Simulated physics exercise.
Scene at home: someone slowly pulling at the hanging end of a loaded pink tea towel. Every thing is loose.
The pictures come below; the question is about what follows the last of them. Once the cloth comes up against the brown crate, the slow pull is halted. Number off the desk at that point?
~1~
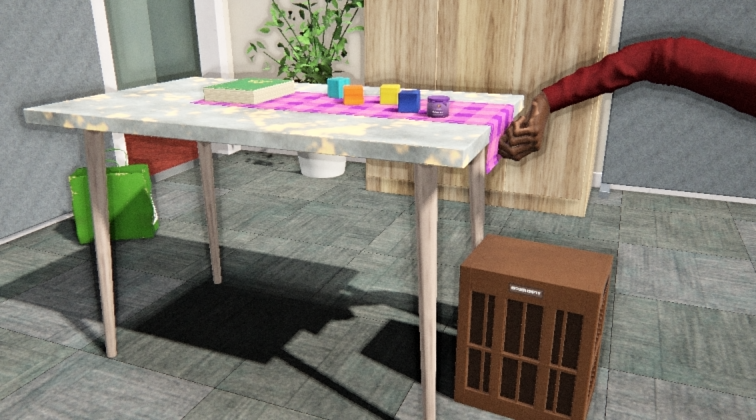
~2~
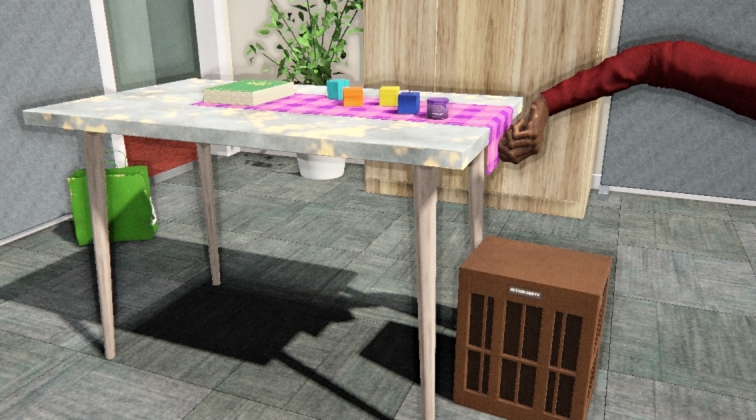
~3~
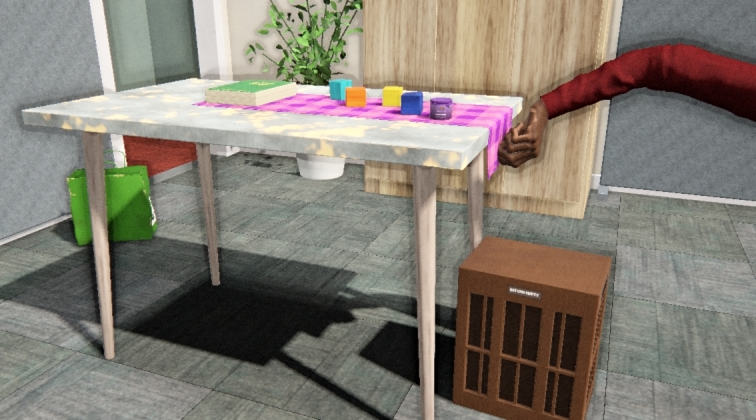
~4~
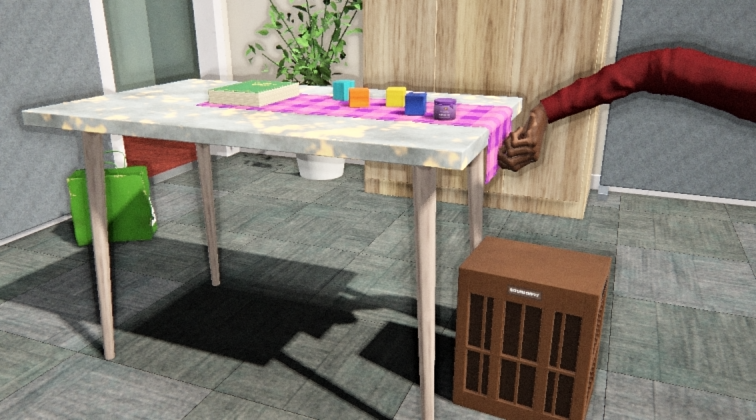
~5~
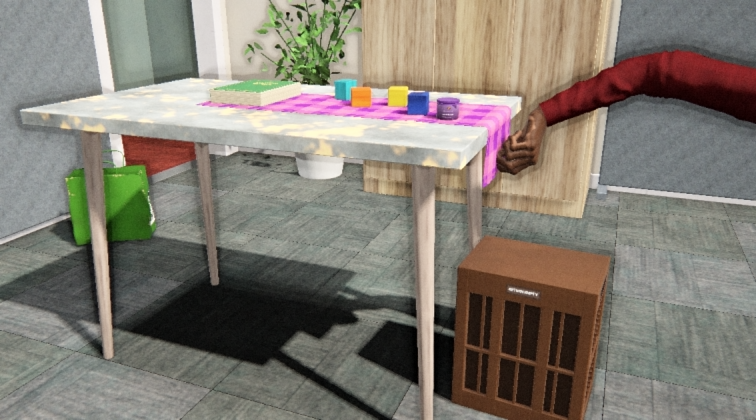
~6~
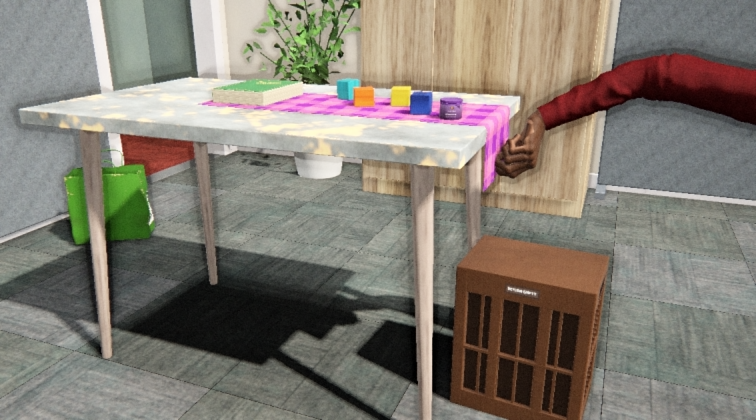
My prediction: Two will come off.
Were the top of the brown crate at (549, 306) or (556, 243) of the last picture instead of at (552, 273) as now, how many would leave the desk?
Counts: 3 / 1.
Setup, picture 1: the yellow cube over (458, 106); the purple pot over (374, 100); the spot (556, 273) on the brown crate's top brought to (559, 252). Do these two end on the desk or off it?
Yellow cube is gone, purple pot stays.
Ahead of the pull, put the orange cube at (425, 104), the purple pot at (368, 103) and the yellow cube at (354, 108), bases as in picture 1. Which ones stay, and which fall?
Well, the orange cube is dislodged, the purple pot is safe, and the yellow cube is safe.
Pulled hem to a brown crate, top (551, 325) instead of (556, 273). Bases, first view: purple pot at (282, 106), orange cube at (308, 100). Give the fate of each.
Observed: Purple pot remains seated; orange cube remains seated.
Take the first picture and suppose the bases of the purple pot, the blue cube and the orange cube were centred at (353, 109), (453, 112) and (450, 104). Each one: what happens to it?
Note - purple pot retained, blue cube lost, orange cube lost.
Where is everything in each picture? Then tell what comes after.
Hem (487, 174); purple pot (439, 97); blue cube (410, 91); yellow cube (390, 86); orange cube (353, 87); turquoise cube (338, 79); top of the crate (556, 273), in the first frame.
Hem (487, 176); purple pot (438, 99), in the second frame.
Hem (488, 180); blue cube (412, 93), in the third frame.
Hem (485, 184); yellow cube (396, 89); top of the crate (555, 275), in the fourth frame.
Hem (482, 187); orange cube (361, 88), in the fifth frame.
Hem (483, 191); purple pot (451, 99); blue cube (422, 93); yellow cube (401, 88); orange cube (364, 88); turquoise cube (348, 80), in the sixth frame.
Soon after, hem near (495, 213); all still up.
Then, hem on the crate; purple pot and blue cube gone.
At rest, hem on the crate; purple pot and blue cube gone. It carries off two.
